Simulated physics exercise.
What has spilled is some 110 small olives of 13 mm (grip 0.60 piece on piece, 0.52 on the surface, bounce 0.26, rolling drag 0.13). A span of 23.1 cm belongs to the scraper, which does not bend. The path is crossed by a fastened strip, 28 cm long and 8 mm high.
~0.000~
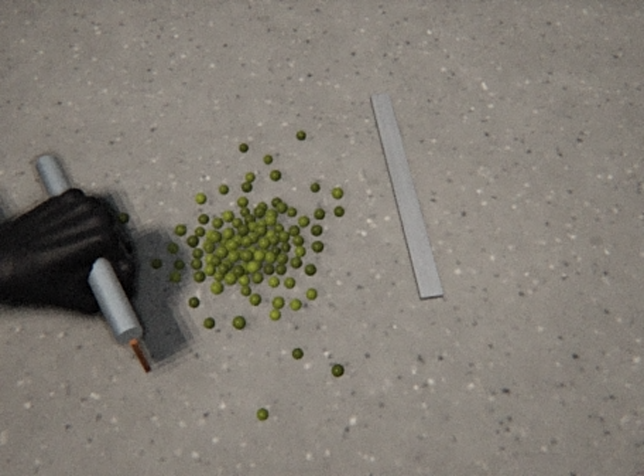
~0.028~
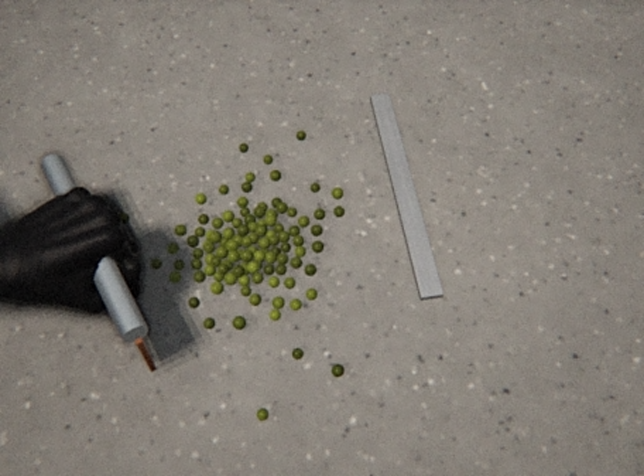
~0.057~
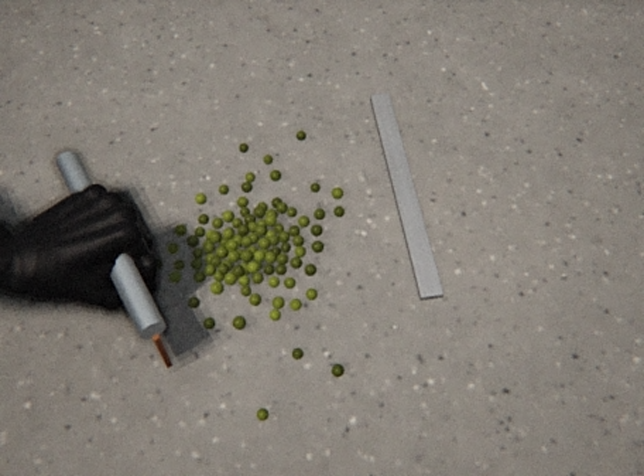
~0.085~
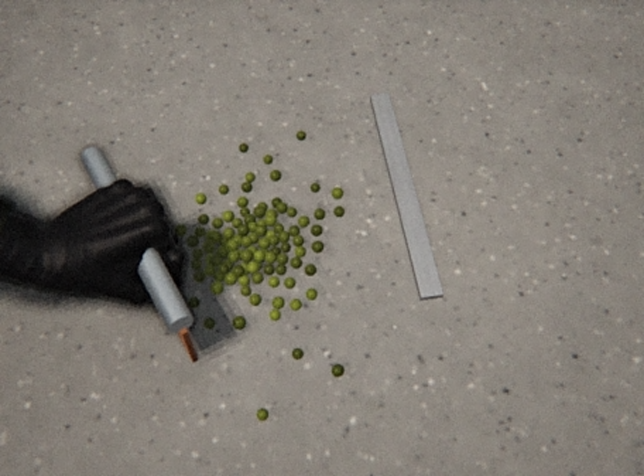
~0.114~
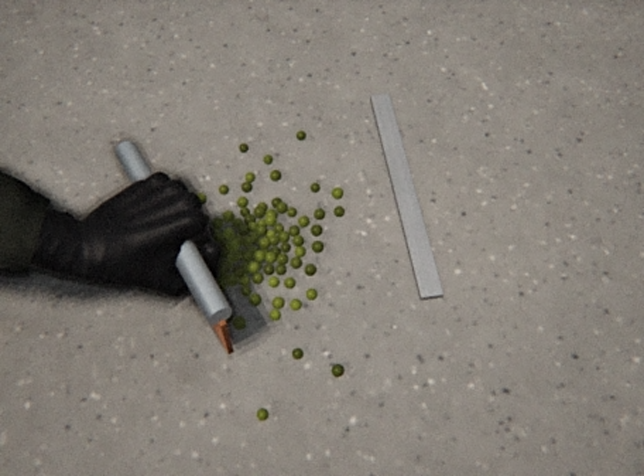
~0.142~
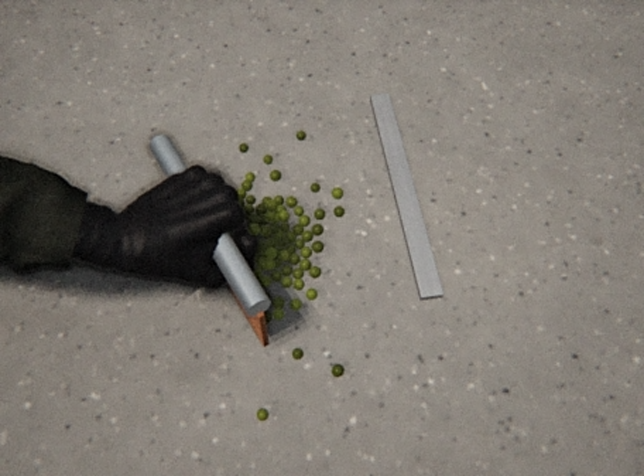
A black-gloved hand sweeps a scraper rightward into scattered small green balls, bunching them together.
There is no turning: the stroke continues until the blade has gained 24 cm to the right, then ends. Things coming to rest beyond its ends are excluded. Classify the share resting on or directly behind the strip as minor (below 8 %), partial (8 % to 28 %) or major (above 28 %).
It is partial.
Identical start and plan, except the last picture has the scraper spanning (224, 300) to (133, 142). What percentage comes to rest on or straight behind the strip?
Over 15.
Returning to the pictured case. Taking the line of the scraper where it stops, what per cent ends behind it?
About 5 per cent.
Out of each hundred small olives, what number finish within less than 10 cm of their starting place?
Share within range: Approx. 10 %.
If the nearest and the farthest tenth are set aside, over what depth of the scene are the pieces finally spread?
I'd reckon some 26 centimetres.
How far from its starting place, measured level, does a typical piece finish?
Level distance: Near 16 cm.
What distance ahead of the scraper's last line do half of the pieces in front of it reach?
Some 7 cm.
Then, at 0.27 s, scraper 24 cm from its start, spill 23 cm wide; elsewhere 100 %.
After 0.39 s, scraper 24 cm from its start, spill 29 cm wide; on or straight behind the strip 10 %, elsewhere 90 %.
After 0.50 s, scraper 24 cm from its start, spill 32 cm wide; on or straight behind the strip 10 %, elsewhere 90 %.
At rest (1.2 s), on or straight behind the strip 15 %, elsewhere 85 %.
